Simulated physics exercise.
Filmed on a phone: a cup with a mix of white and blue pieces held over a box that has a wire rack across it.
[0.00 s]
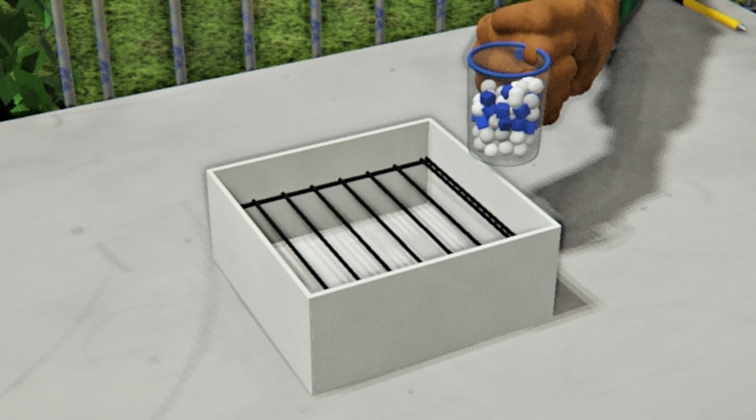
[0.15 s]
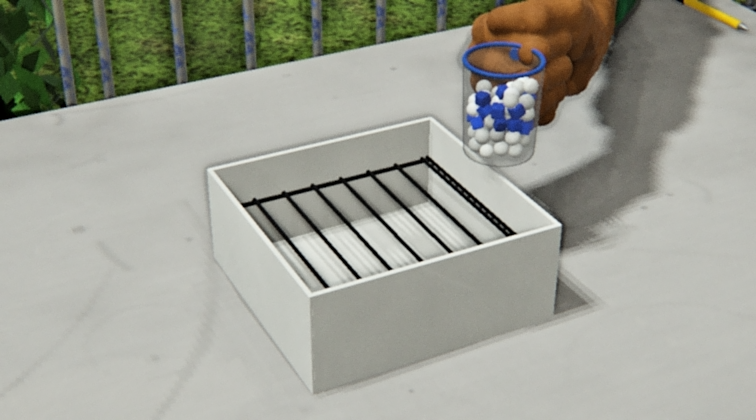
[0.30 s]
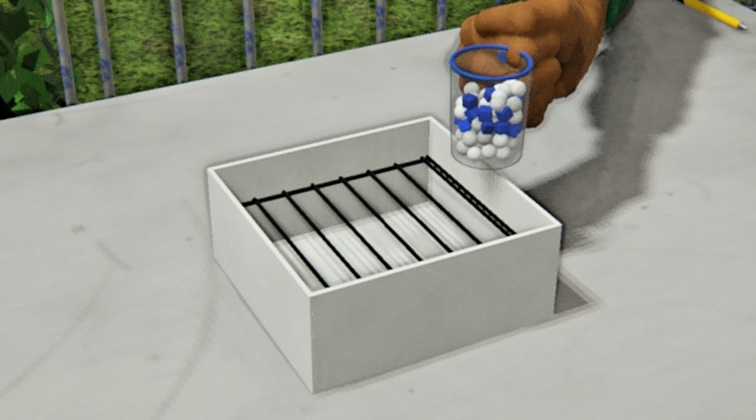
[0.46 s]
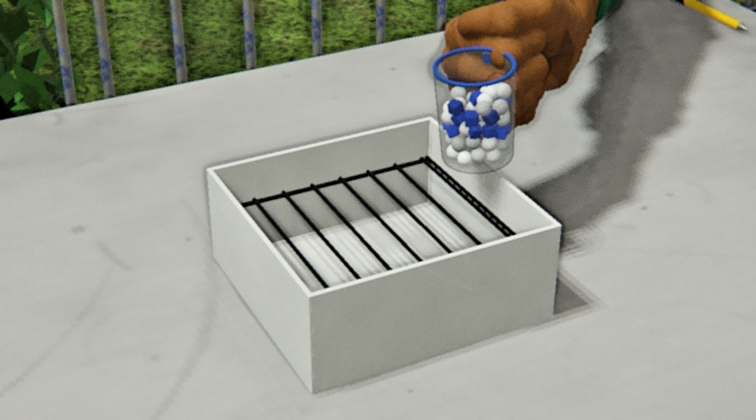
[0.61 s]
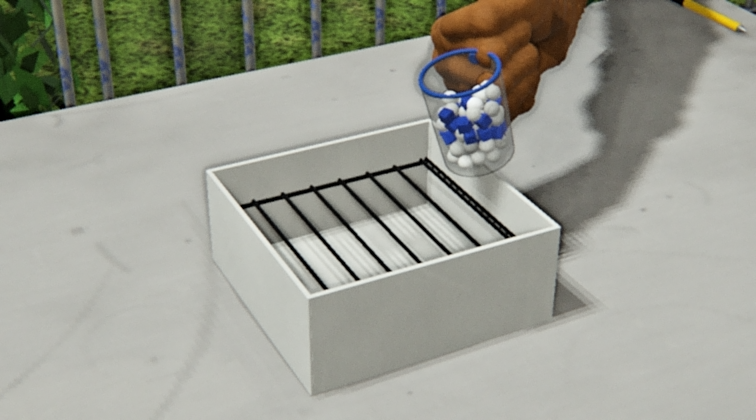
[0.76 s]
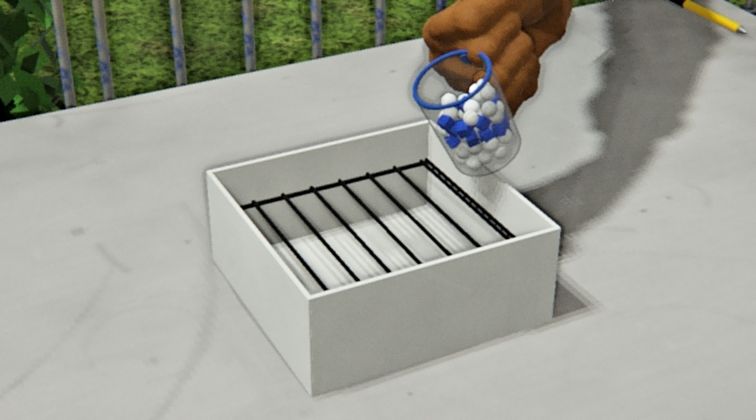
The clip opens with a brown hand holding a clear, blue-rimmed cup of white and blue pieces upright near the back right of a white box with a black wire rack inside. The hand shifts the cup a little to the left, then tilts it leftward, the pieces still inside.
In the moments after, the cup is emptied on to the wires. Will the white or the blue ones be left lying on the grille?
The white ones go right down, and as for the blue ones, they go right down.
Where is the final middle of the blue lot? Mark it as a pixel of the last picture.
Roughly at pixel (371, 288).
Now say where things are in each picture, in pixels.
Cup (506, 105), upright; rack (301, 258), 10 wires across; white round beads (515, 112), narrower than the gaps; blue small cubes (501, 131), narrower than the gaps, in the first picture.
Cup (501, 106), upright; blue ones (496, 131), in the second picture.
Cup (489, 108), upright; white ones (498, 114), in the third picture.
Cup (476, 112), tipped 5°; blue ones (473, 137), in the fourth picture.
Cup (470, 115), tipped 16°; white ones (481, 118), in the fifth picture.
Cup (470, 115), tipped 27°; rack (300, 259); white ones (482, 116); blue ones (463, 126), in the sixth picture.
By 1.08 s, white ones, every one in the cup; blue ones, every one in the cup.
By 1.48 s, white ones, every one in the cup; blue ones, every one in the cup.
By 1.91 s, white ones, roughly two thirds in the cup, about a tenth on or over the wires, roughly a quarter under the rack; blue ones, the larger part in the cup, about a tenth on or over the wires, about a tenth under the rack.
When it is over (3.2 s), white ones, every one under the rack; blue ones, every one under the rack.
